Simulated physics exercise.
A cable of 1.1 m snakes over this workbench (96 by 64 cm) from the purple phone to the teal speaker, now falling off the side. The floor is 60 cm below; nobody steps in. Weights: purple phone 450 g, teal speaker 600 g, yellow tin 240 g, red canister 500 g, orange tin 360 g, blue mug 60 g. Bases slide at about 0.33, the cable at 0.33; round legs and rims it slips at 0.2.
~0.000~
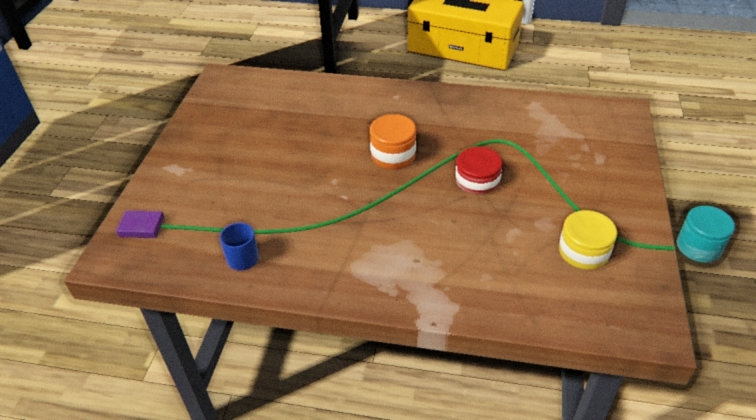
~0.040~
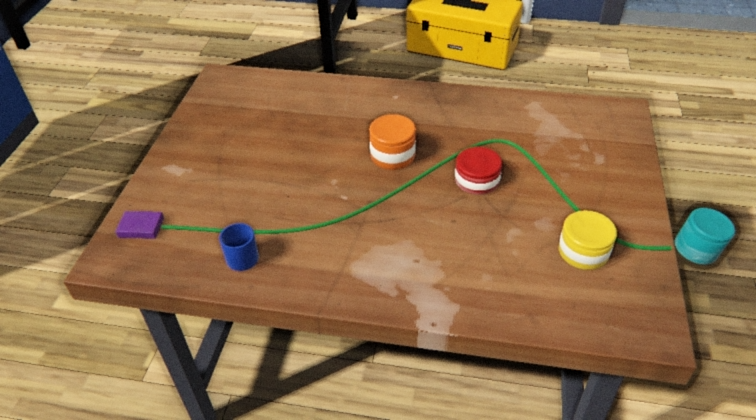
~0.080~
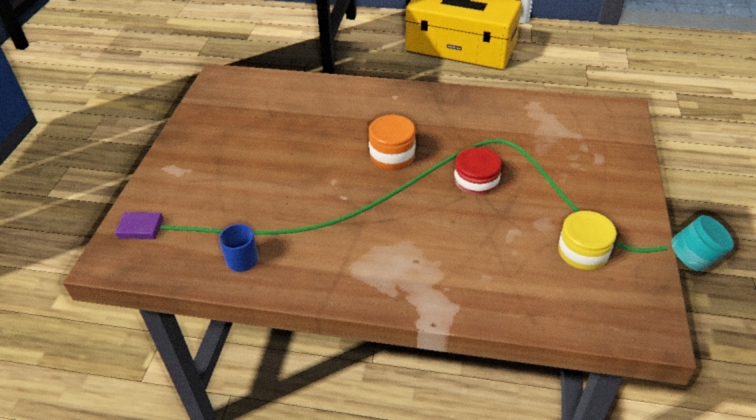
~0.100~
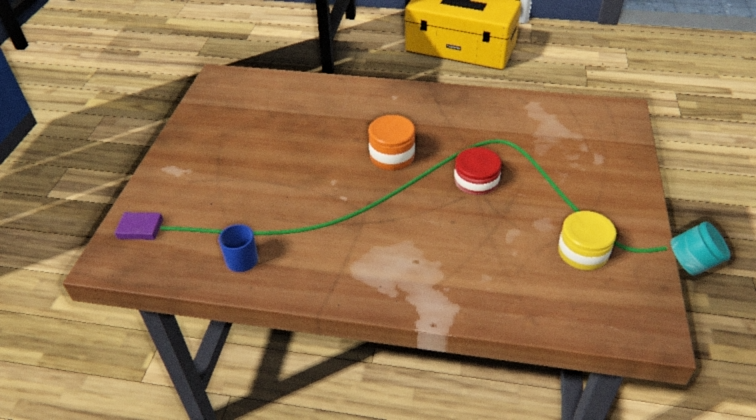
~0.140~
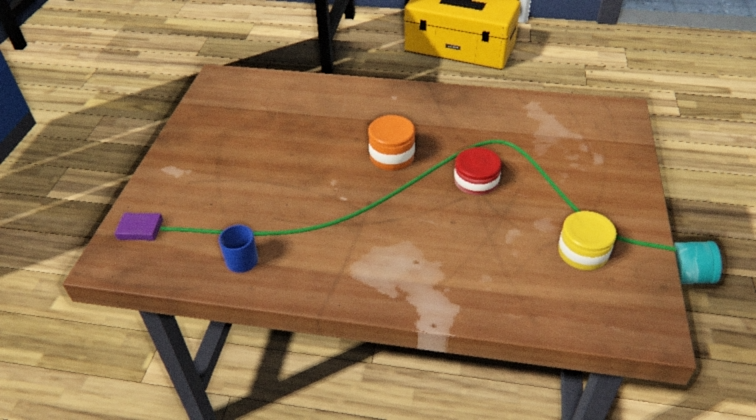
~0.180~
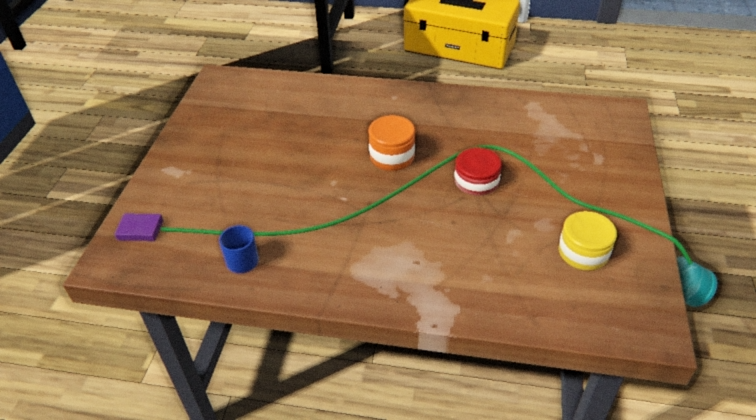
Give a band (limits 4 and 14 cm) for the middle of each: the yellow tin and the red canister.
Result: Yellow tin barely shifts, red canister shifts a middling way.
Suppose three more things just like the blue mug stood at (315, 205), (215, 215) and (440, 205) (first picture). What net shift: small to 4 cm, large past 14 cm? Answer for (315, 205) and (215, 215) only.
In that order: Large, middling.
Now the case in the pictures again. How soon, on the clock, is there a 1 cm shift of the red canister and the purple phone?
Red canister 0.30 s, purple phone 0.30 s.
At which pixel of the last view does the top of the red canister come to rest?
Near (487, 196).
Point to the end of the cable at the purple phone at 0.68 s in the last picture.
At about (345, 201).
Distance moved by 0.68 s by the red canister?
About: Red canister 8 cm.
After 0.4 s, the cable's tail end at (240, 204); red canister 7 cm off its start, purple phone 14 cm off its start, teal speaker over the edge.
After 0.7 s, the cable's tail end at (345, 201); red canister 9 cm off its start, purple phone 32 cm off its start, teal speaker over the edge.
After 0.9 s, the cable's tail end at (463, 195); red canister 9 cm off its start at (485, 195), purple phone 53 cm off its start at (443, 187), teal speaker over the edge.
After 1.2 s, the cable's tail end at (471, 195); red canister 9 cm off its start, purple phone 54 cm off its start, teal speaker over the edge.
After 2.4 s, the cable's tail end at (471, 195); red canister 9 cm off its start at (487, 196), yellow tin 0 cm off its start at (591, 229), purple phone 54 cm off its start at (452, 185), teal speaker over the edge.
